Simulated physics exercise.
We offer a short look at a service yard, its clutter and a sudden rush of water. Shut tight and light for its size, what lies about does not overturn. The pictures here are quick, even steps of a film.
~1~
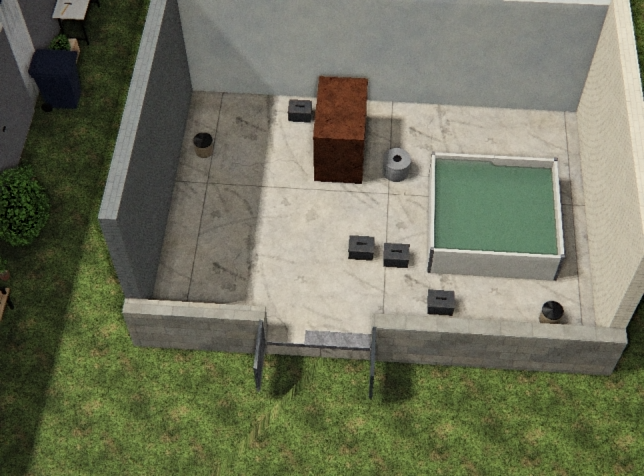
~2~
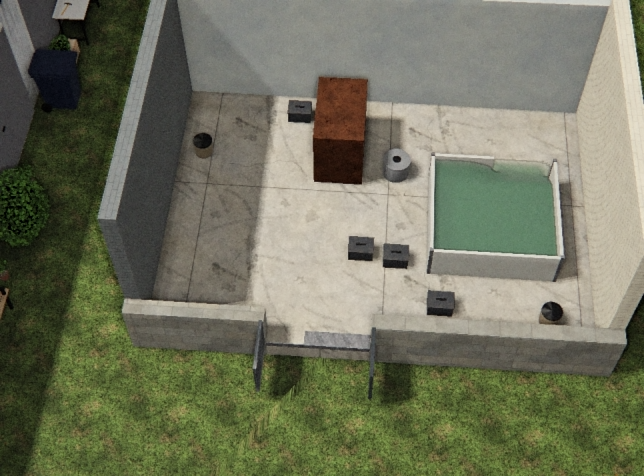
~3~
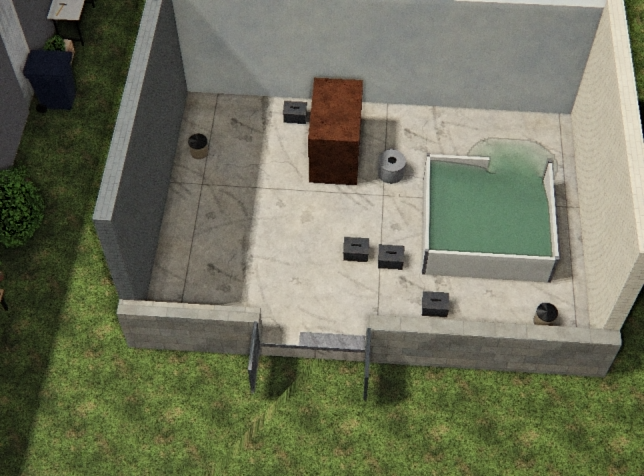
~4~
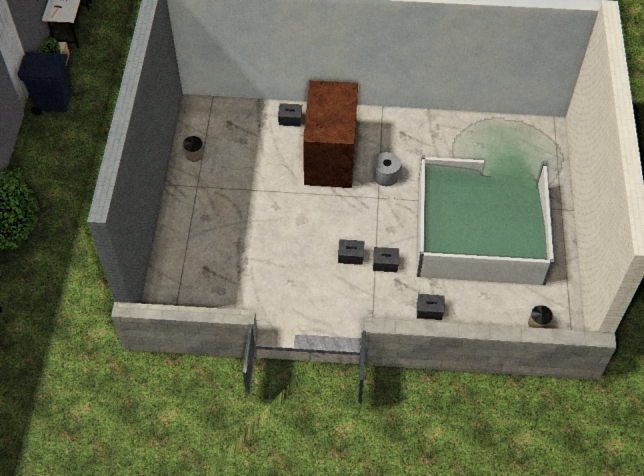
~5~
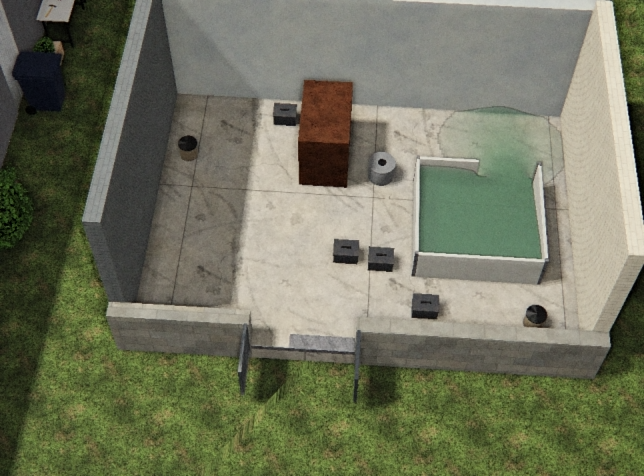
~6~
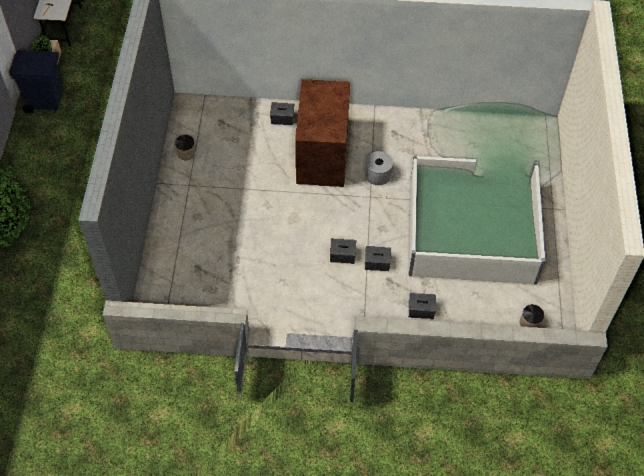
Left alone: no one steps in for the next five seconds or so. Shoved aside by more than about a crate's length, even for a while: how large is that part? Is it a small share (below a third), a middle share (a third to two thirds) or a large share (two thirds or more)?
A large share, two thirds or more.
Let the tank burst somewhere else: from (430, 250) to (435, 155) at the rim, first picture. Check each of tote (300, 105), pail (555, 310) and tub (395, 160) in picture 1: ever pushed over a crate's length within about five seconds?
Lab note - in sequence: Travelled far enough; did not travel far; travelled far enough.
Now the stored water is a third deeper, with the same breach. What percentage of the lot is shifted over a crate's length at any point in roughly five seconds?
I'd put it near 90 percent.
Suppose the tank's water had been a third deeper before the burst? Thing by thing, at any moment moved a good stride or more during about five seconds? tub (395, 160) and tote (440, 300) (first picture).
So the first made it that far, and the second came up short.
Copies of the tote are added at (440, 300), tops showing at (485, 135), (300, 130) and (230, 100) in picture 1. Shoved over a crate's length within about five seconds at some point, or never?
The first travels far, the second sits tight, the third travels far.
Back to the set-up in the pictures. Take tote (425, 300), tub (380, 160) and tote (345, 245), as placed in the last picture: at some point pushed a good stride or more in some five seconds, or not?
In sequence: Fell short, covered the distance, covered the distance.
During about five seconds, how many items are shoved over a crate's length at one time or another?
Total: 6.
A moment on, 0 of 7 are well off their spots; 0 afloat.
Next, 0 of 7 are well off their spots; 0 afloat.
Later, 2 of 7 are well off their spots; 0 afloat.
In the end, 6 of 7 are well off their spots, and 6 have been at some point; 5 afloat.
